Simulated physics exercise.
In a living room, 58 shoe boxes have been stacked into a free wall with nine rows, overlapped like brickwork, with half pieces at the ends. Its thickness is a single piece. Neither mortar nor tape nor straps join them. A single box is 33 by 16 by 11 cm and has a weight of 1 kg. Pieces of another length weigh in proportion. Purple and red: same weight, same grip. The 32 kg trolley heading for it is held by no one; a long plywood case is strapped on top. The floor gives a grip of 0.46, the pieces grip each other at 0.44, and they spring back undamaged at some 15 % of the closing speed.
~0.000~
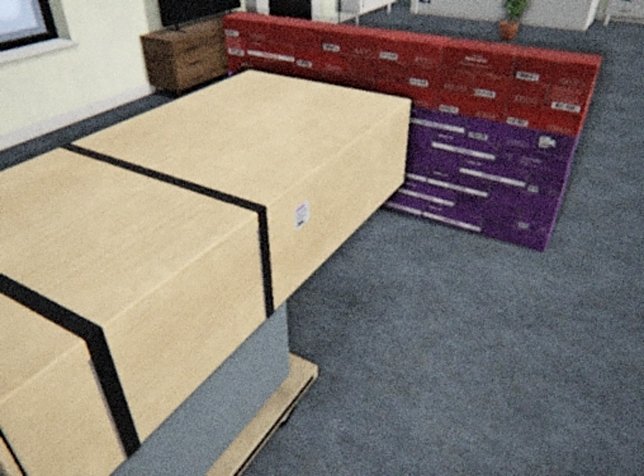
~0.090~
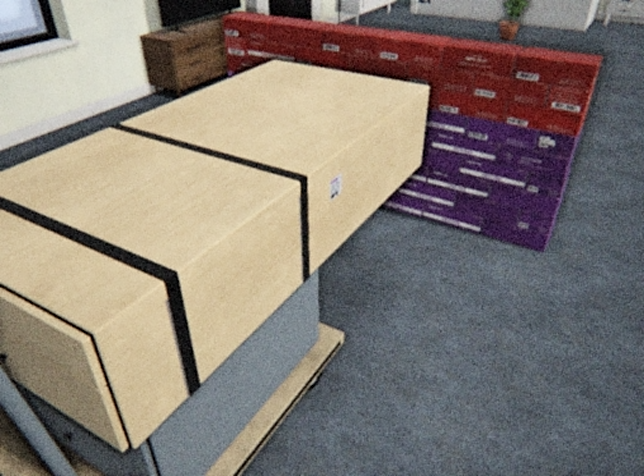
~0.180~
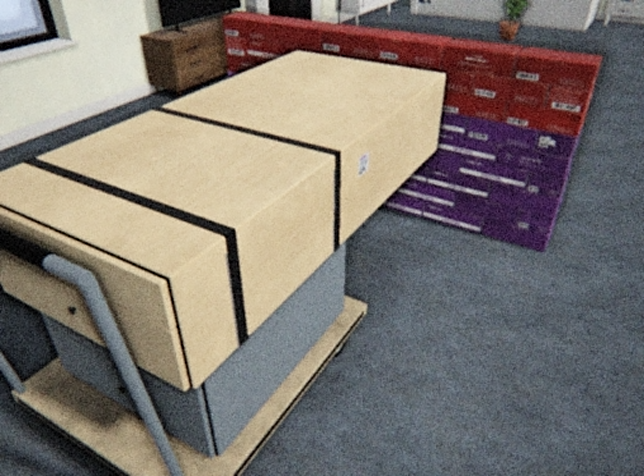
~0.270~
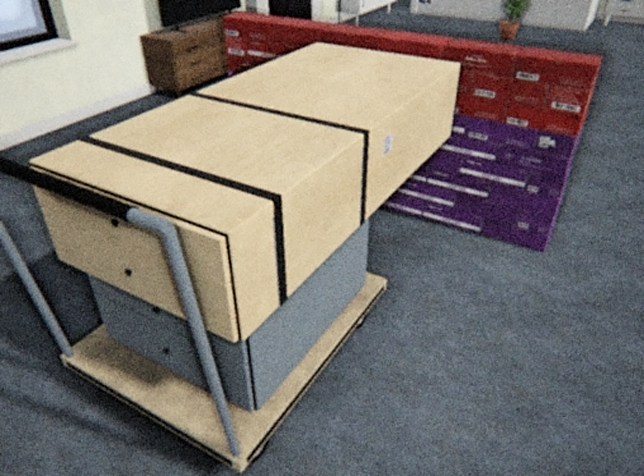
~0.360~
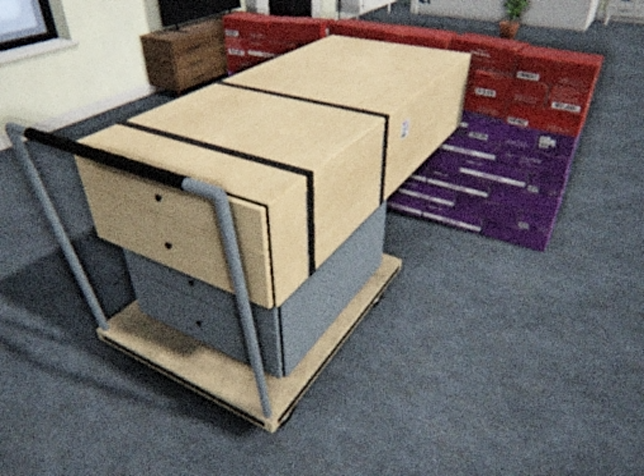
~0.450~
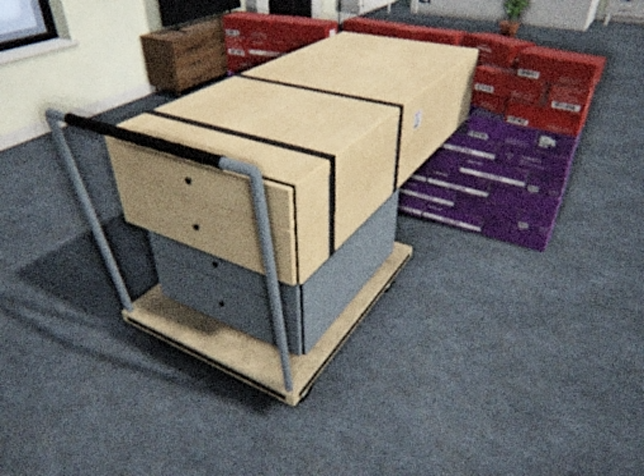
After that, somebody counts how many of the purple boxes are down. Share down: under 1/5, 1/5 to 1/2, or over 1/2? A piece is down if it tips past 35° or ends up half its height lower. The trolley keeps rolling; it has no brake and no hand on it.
Under 1/5.
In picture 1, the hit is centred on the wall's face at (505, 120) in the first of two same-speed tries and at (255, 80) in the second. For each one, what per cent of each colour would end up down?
For purple it's 30 then 20 per cent, for red 60 then 60 per cent.
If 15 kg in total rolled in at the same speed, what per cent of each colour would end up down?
In that case purple 10, red 80 per cent.
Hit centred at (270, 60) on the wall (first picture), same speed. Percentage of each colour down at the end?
The purple ones would be 20 per cent down and the red ones 60 per cent.
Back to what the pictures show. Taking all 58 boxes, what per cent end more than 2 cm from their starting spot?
65 in a hundred.
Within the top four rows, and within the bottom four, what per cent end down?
Top share 70 per cent; bottom share 0 per cent.
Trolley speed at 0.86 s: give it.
It is moving at around 1.2 m/s.
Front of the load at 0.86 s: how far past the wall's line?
65 cm past it.
After 0.58 s, load 34 cm past the wall's line, still rolling; 3 of the 39 purple boxes down (11 of 58 in all colours); top purple box unmoved; top red box 20° from how it stood, 11 cm lower.
After 0.86 s, load 67 cm past the wall's line, still rolling; 3 of the 39 purple boxes down (18 of 58 in all colours); top purple box unmoved; top red box 43° from how it stood, 72 cm lower.
After 1.20 s, load 90 cm past the wall's line, still rolling; 3 of the 39 purple boxes down (18 of 58 in all colours); top purple box unmoved; top red box on its side.
In the end (2.5 s), load 91 cm past the wall's line, stopped; 3 of the 39 purple boxes down (18 of 58 in all colours); top purple box unmoved; top red box on its side. That is 8 per cent. From the last view, middles, top purple box near (281, 85), top red box near (398, 97).
